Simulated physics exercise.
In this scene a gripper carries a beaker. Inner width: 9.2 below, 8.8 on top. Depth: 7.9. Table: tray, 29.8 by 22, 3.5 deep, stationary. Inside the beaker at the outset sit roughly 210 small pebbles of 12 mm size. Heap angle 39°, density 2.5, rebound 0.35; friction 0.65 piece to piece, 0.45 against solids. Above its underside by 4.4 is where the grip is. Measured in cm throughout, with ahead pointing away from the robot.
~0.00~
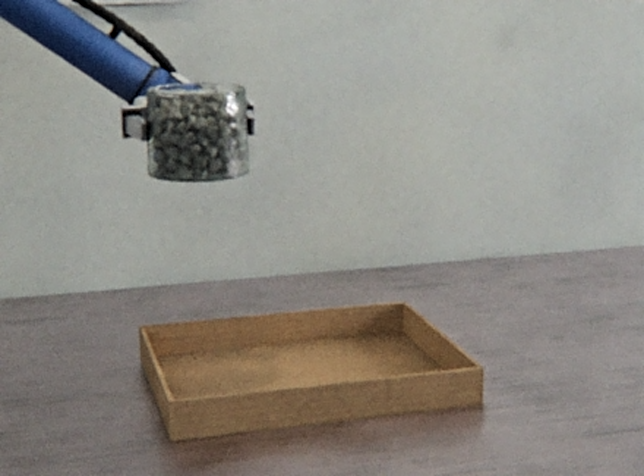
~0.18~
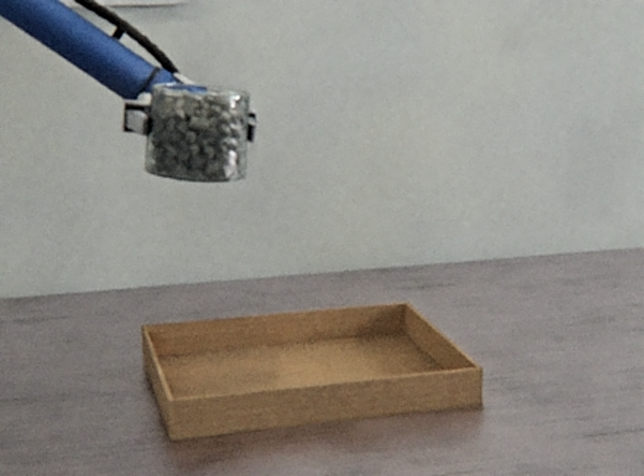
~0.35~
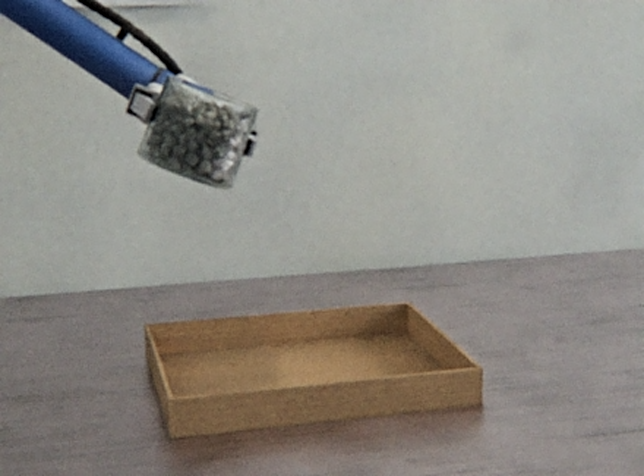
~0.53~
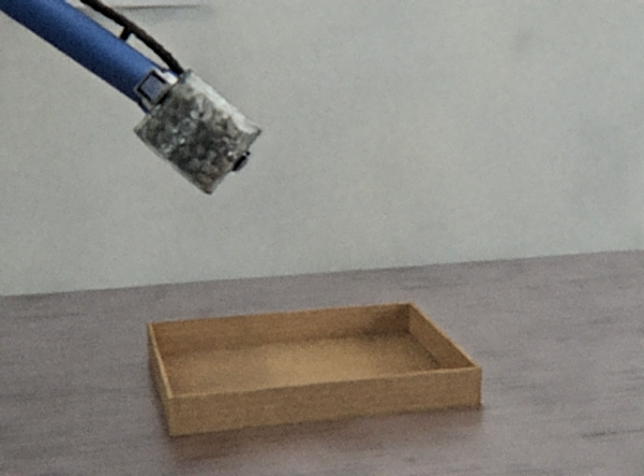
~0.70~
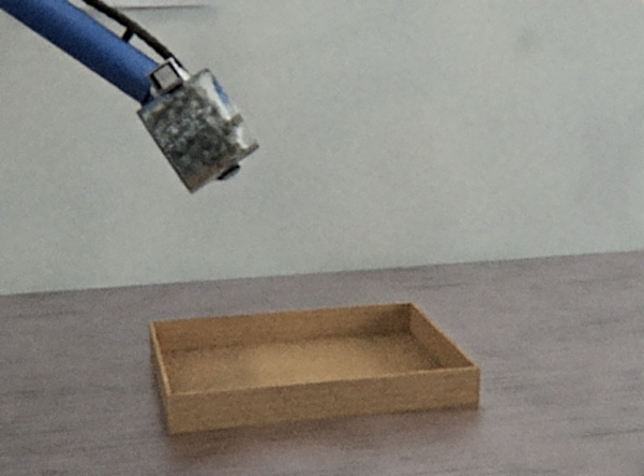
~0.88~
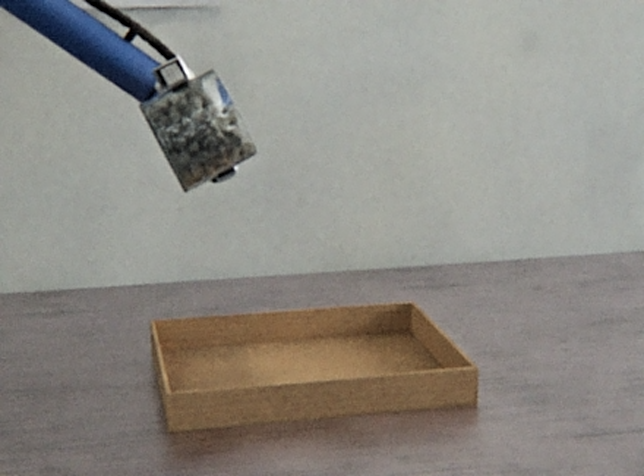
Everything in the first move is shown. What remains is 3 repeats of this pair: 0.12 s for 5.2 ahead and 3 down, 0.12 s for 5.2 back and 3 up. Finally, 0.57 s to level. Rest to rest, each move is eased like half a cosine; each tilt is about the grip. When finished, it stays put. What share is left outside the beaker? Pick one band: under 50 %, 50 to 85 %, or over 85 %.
Under 50 %.
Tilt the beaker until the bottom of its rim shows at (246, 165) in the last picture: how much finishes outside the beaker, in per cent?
My estimate is some 60 per cent.
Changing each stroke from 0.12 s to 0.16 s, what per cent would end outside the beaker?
I'd expect some 10 per cent.
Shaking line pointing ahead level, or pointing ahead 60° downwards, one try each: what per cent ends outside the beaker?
You'd get about 60 per cent with the first setting and about 20 per cent with the second.
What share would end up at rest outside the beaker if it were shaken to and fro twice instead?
It would then be around 20 per cent.
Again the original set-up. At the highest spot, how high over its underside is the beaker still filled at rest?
Top of the fill: Near 8.0 cm.
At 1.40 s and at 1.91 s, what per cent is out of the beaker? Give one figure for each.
First it's 15 percent, and after that 25 percent.
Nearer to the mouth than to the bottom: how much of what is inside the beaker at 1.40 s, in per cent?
Roughly 35 per cent.
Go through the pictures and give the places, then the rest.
In the first frame, beaker middle at (198, 133), level; upper third of the load around (193, 120), from x 155 to 240, top at y 105; 212 in the beaker.
In the second frame, beaker middle at (198, 133), tilted 6° forward; upper third of the load around (193, 120), from x 155 to 240, top at y 105.
In the third frame, beaker middle at (198, 133), tilted 22° forward; upper third of the load around (191, 121), from x 150 to 240, top at y 100.
In the fourth frame, beaker middle at (198, 132), tilted 43° forward; upper third of the load around (186, 117), from x 150 to 240, top at y 95.
In the fifth frame, beaker middle at (197, 131), tilted 59° forward; upper third of the load around (185, 115), from x 150 to 235, top at y 90.
In the sixth frame, beaker middle at (197, 131), tilted 65° forward; upper third of the load around (186, 115), from x 155 to 245, top at y 90; 212 in the beaker.
After 1.40 s, tilted 65° forward, highest piece 29 above the table; 175 in the beaker, 20 in the tray, 1 on the table or floor, 16 in flight or on a rim.
After 1.91 s, tilted 28° forward, highest piece 29 above the table; 157 in the beaker, 53 in the tray, 2 on the table or floor.
After 2.37 s, level, highest piece 30 above the table; 157 in the beaker, 53 in the tray, 2 on the table or floor.
After 3.42 s, level, highest piece 30 above the table; 157 in the beaker, 53 in the tray, 2 on the table or floor.
At rest, 157 in the beaker, 53 in the tray, 2 on the table or floor. That is 26 % outside the beaker.
